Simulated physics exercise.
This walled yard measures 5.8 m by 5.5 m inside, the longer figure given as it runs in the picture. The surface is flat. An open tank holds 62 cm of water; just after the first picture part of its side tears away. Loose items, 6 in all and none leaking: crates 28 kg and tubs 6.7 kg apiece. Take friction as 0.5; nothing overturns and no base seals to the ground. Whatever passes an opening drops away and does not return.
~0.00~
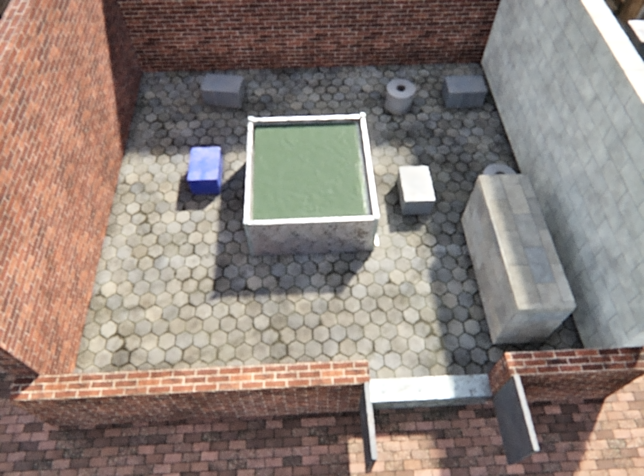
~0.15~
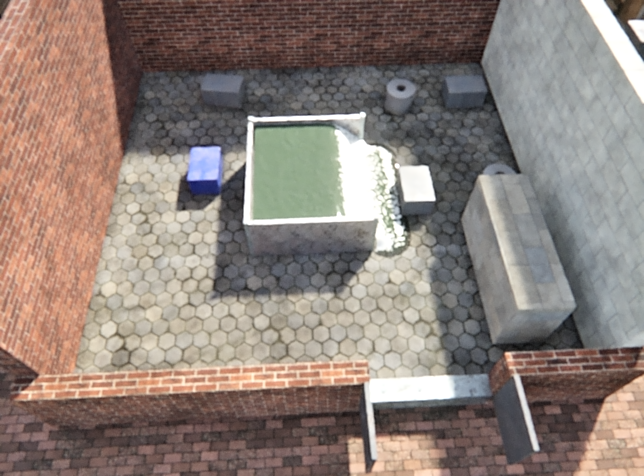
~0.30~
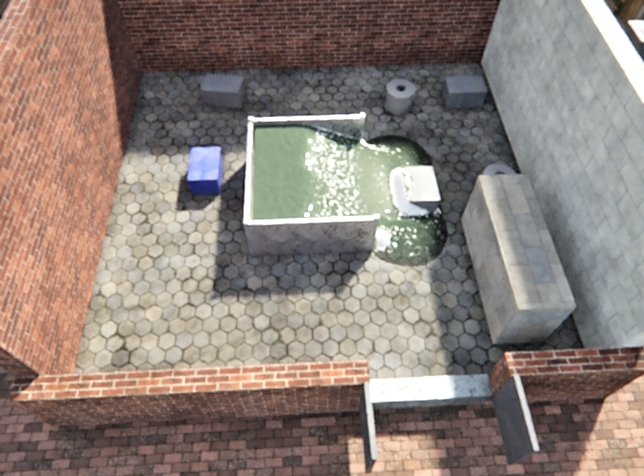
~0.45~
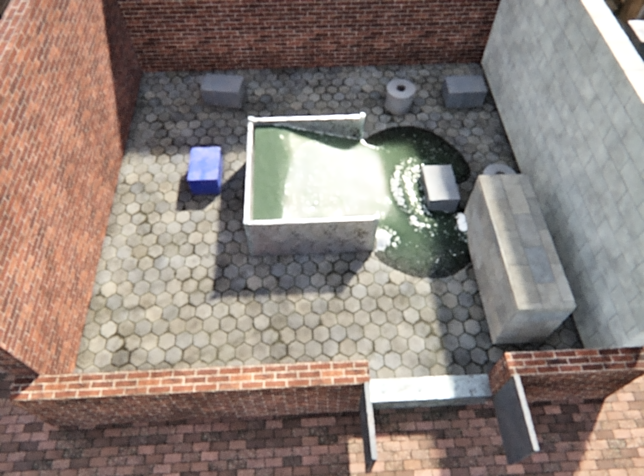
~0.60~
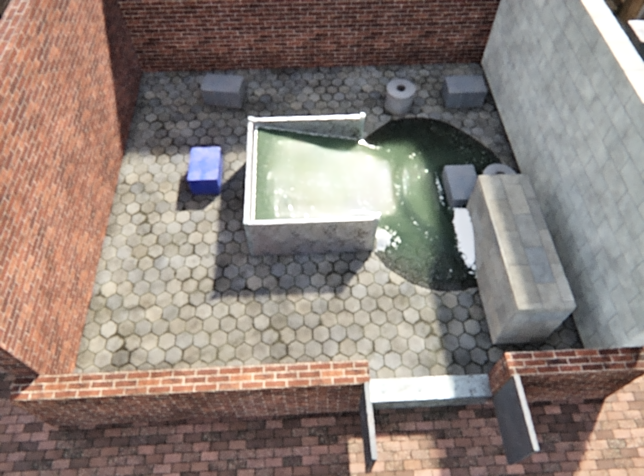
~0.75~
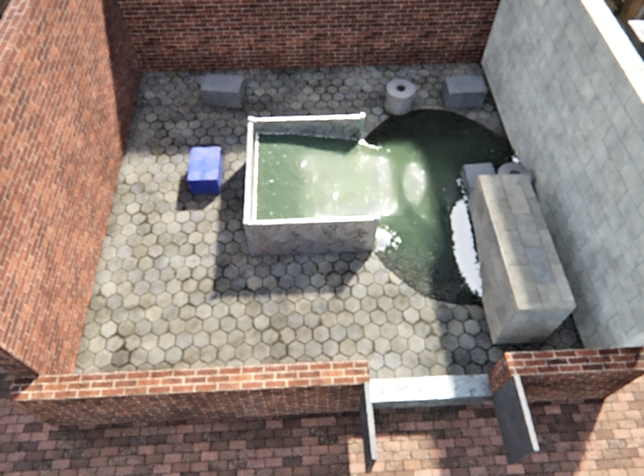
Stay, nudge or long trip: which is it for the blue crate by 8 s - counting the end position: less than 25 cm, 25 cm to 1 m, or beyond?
The blue crate holds its place.
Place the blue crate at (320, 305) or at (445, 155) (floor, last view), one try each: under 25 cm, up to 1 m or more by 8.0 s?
In turn: It stays put; it gets carried off.
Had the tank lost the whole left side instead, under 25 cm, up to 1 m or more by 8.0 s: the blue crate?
In that case the blue crate ends far away.
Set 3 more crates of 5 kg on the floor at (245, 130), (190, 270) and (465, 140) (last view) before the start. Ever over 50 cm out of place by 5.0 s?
In turn: Under, less, past it.
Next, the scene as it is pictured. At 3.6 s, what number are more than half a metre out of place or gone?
4 of them.
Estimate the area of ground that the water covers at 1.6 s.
Roughly 11.5 m2.
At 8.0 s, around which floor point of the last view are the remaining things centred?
Around (309, 128).
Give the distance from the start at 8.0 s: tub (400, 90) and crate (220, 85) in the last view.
In that order: 250 cm, 0 cm.
After 1.6 s the blue crate is near (204, 163), 0.0 m from its start, aground; 0 of 6 are out; 2 afloat.
After 3.6 s the blue crate is near (204, 163), 0.0 m from its start, aground; 0 of 6 are out; 1 afloat.
After 5.6 s the blue crate is near (204, 163), 0.0 m from its start, aground; 0 of 6 are out; 2 afloat.
After 8.0 s the blue crate is near (204, 163), 0.0 m from its start, aground; 0 of 6 are out; 2 afloat.
